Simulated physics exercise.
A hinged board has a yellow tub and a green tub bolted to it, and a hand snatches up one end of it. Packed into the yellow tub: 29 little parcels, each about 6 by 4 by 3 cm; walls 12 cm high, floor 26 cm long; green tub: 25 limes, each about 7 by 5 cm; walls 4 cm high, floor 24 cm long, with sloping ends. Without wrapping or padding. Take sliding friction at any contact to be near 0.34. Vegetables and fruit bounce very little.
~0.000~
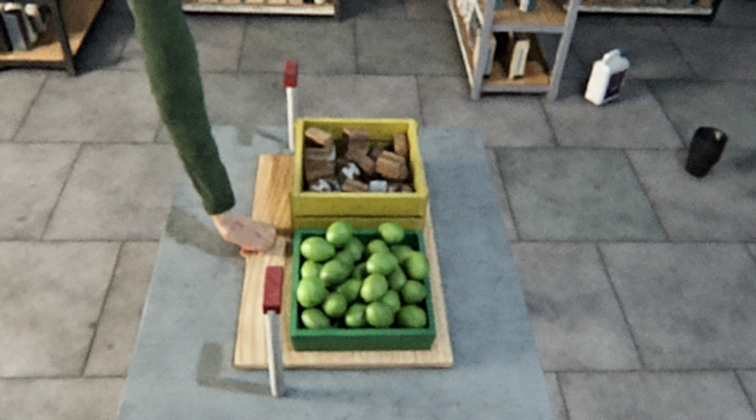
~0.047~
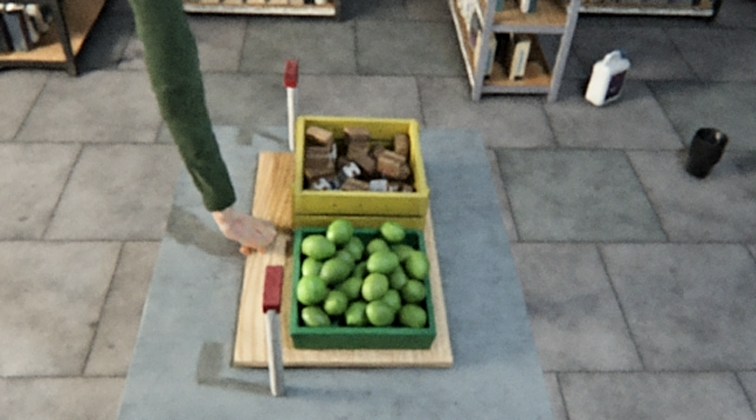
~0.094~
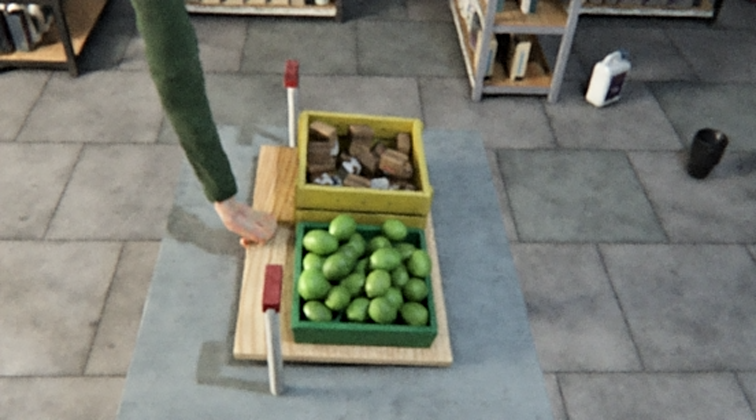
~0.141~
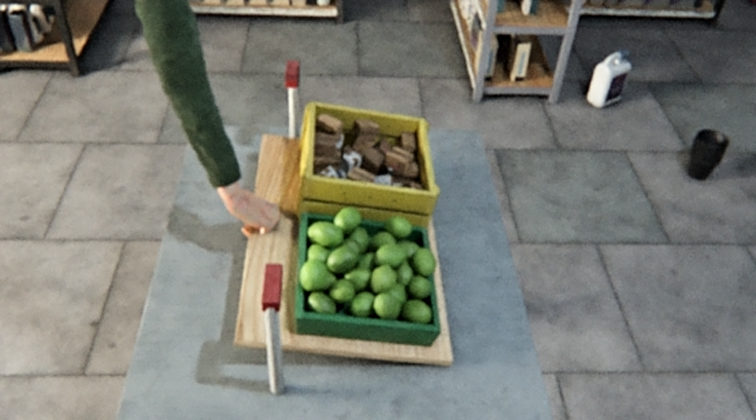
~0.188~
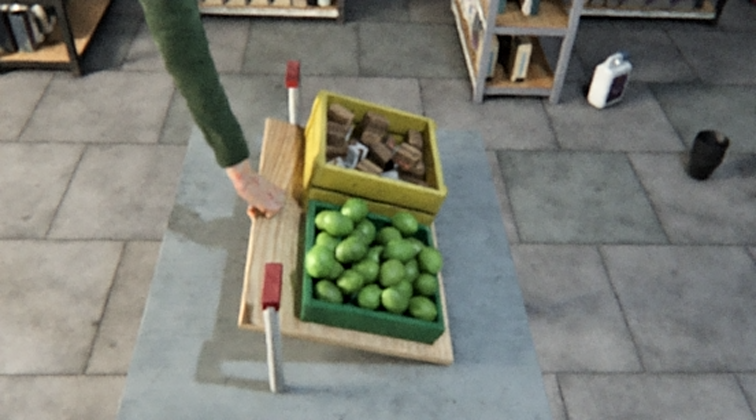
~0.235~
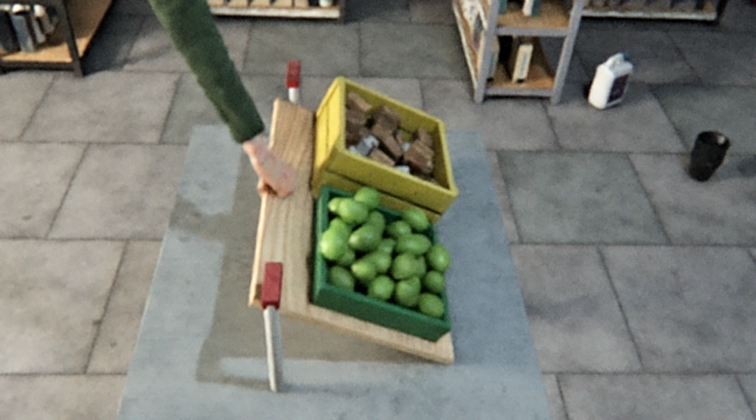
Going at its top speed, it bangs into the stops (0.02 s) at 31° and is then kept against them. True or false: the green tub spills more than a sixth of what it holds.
True.
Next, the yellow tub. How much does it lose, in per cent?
About 5 percent for the yellow tub.
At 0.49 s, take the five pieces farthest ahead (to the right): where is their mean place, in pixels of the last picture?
Mean position approx. (470, 264).
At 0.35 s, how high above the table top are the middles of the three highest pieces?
About 26 cm.
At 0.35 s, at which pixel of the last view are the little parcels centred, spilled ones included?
They're centred near (403, 149).
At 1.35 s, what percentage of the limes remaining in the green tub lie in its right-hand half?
Near 80 per cent.
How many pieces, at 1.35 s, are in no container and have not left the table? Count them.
About 6 of them.
After 0.25 s, the board meets the red stops.
After 0.35 s, tilt 31°; 0 of 29 out of the yellow tub and 1 of 25 out of the green tub.
After 0.49 s, tilt 31°; 0 of 29 out of the yellow tub and 5 of 25 out of the green tub.
After 0.75 s, tilt 31°; 1 of 29 out of the yellow tub and 14 of 25 out of the green tub.
Outcome (at 1.35 s), 2 of 29 out of the yellow tub and 15 of 25 out of the green tub. Asked share, 15 of 25, 60 per cent.
